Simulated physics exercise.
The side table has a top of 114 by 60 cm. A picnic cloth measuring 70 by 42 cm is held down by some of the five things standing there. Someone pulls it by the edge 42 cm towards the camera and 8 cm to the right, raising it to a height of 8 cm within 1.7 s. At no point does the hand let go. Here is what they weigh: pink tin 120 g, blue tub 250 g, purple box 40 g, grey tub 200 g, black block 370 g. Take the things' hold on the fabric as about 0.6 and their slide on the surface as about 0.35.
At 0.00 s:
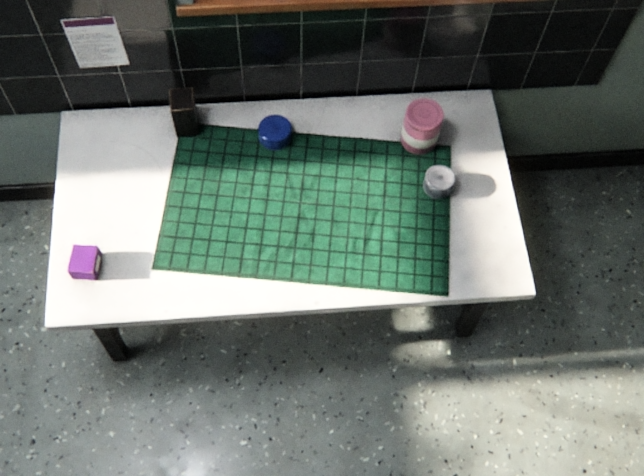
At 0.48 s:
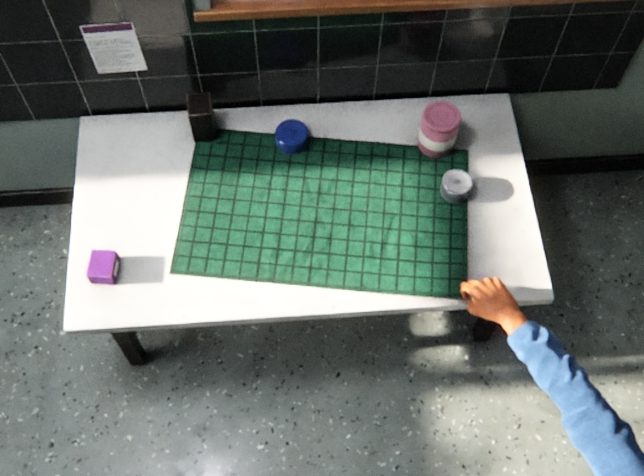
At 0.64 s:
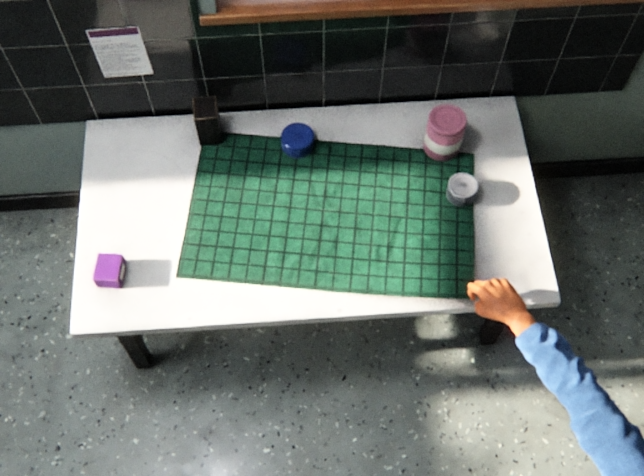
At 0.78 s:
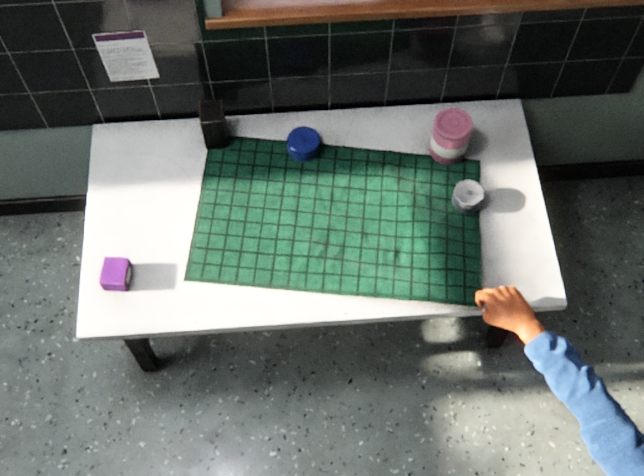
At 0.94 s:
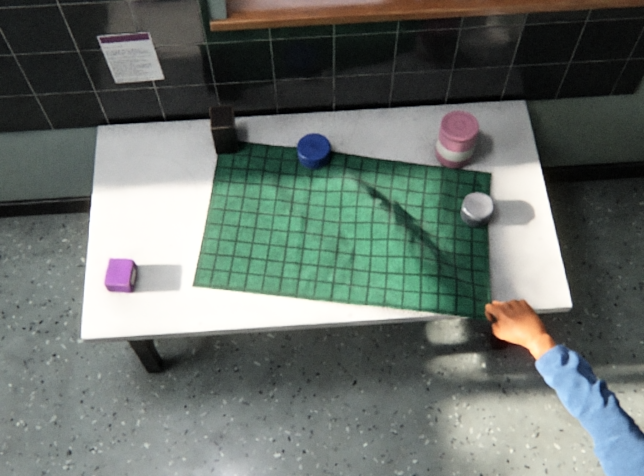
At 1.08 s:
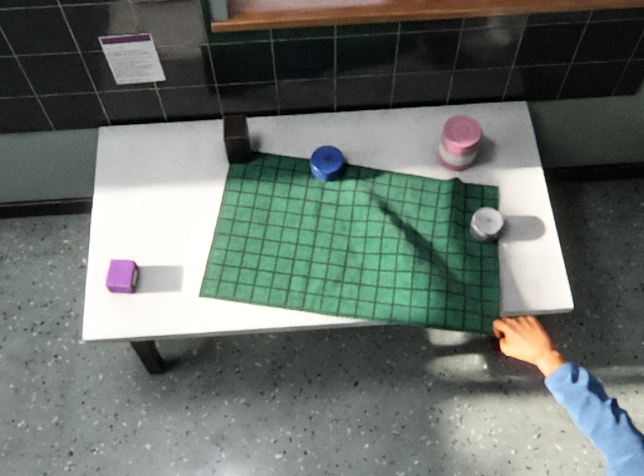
At the start, a green checked cloth lies on a white table among two tubs, a pink tin, a black block and a purple box. A hand grips its front right corner, then drags it forward and slightly right, creasing it, as the blue and grey tubs shift with it.
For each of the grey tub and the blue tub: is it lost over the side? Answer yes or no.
Answers: Grey tub - yes; blue tub - no.
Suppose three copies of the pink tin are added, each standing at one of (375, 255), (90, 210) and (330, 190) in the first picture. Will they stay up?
Off the top, still on top, off the top.
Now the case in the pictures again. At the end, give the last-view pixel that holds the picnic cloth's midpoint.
It sits near (425, 351) in pixels.
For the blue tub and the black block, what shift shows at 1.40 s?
Shift - blue tub 20 cm, black block 15 cm.
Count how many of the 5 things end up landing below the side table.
That works out to 1 of them.
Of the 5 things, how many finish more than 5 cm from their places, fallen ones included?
In total, 3 of them qualify.
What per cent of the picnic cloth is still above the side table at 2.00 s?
Roughly 35% of it.
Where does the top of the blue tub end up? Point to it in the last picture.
Roughly (411, 262).
At 1.4 s, 80 % of the picnic cloth is still over the top; grey tub 22 cm off its start, blue tub 18 cm off its start, black block 16 cm off its start.
At 1.7 s, 55 % of the picnic cloth is still over the top; grey tub 34 cm off its start, blue tub 28 cm off its start, black block 25 cm off its start.
At 2.0 s, 35 % of the picnic cloth is still over the top; grey tub over the edge, blue tub 38 cm off its start at (401, 248), black block 34 cm off its start at (310, 199).
At 2.3 s, 30 % of the picnic cloth is still over the top; grey tub over the edge, blue tub 42 cm off its start, black block 38 cm off its start.
At 3.9 s, 30 % of the picnic cloth is still over the top; grey tub over the edge, blue tub 42 cm off its start at (411, 262), black block 38 cm off its start at (320, 209), pink tin 1 cm off its start at (463, 130).
